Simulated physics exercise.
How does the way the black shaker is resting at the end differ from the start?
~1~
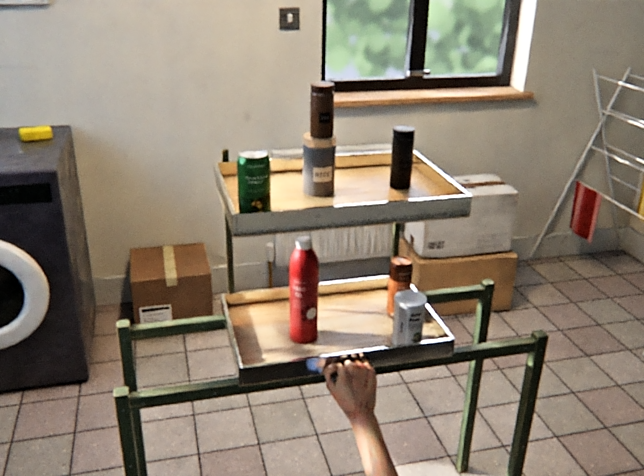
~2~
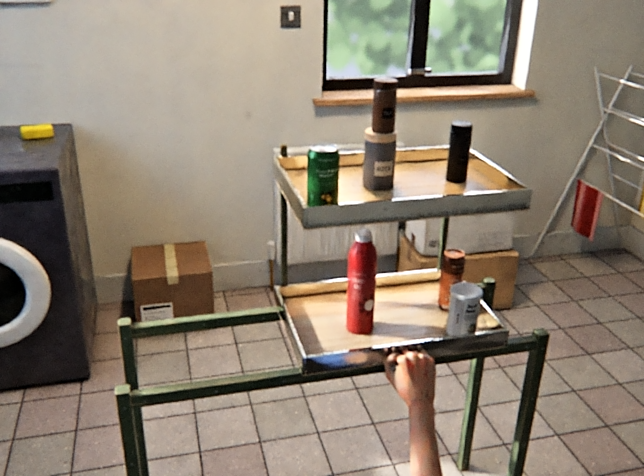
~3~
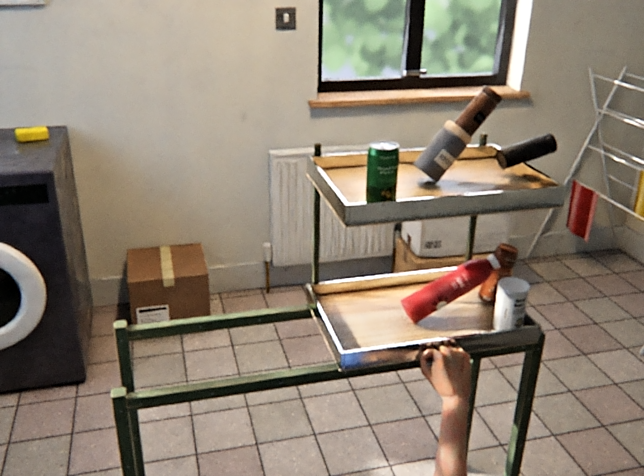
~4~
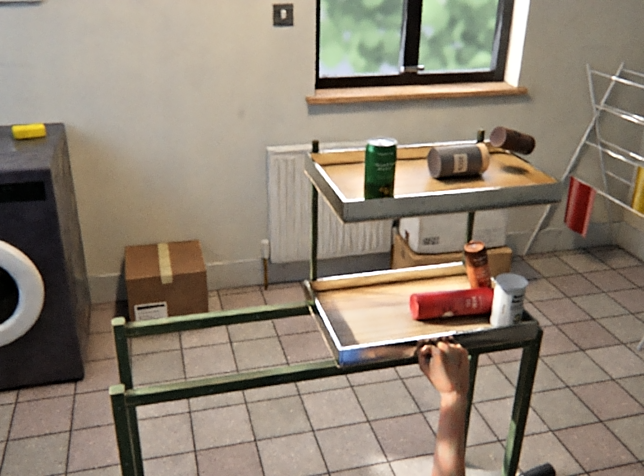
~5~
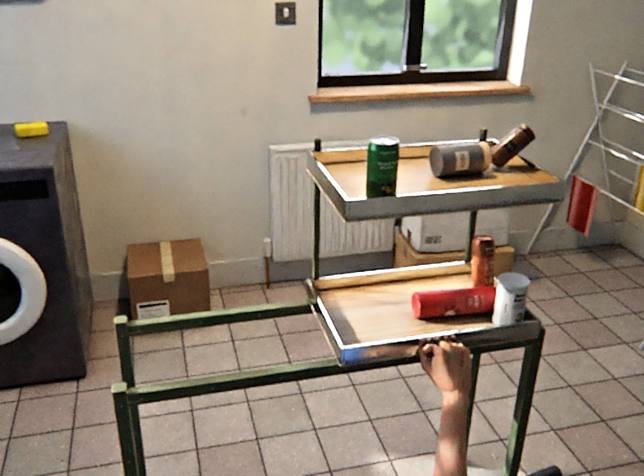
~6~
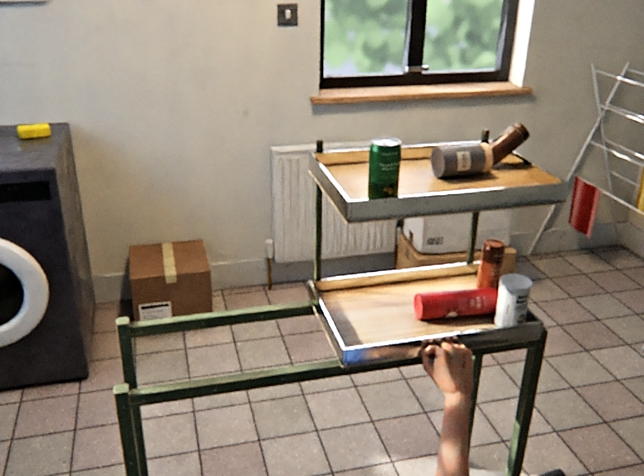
At the start the black shaker stands upright on the upper level of the tray, but at the end it lies on its side, off the tray.
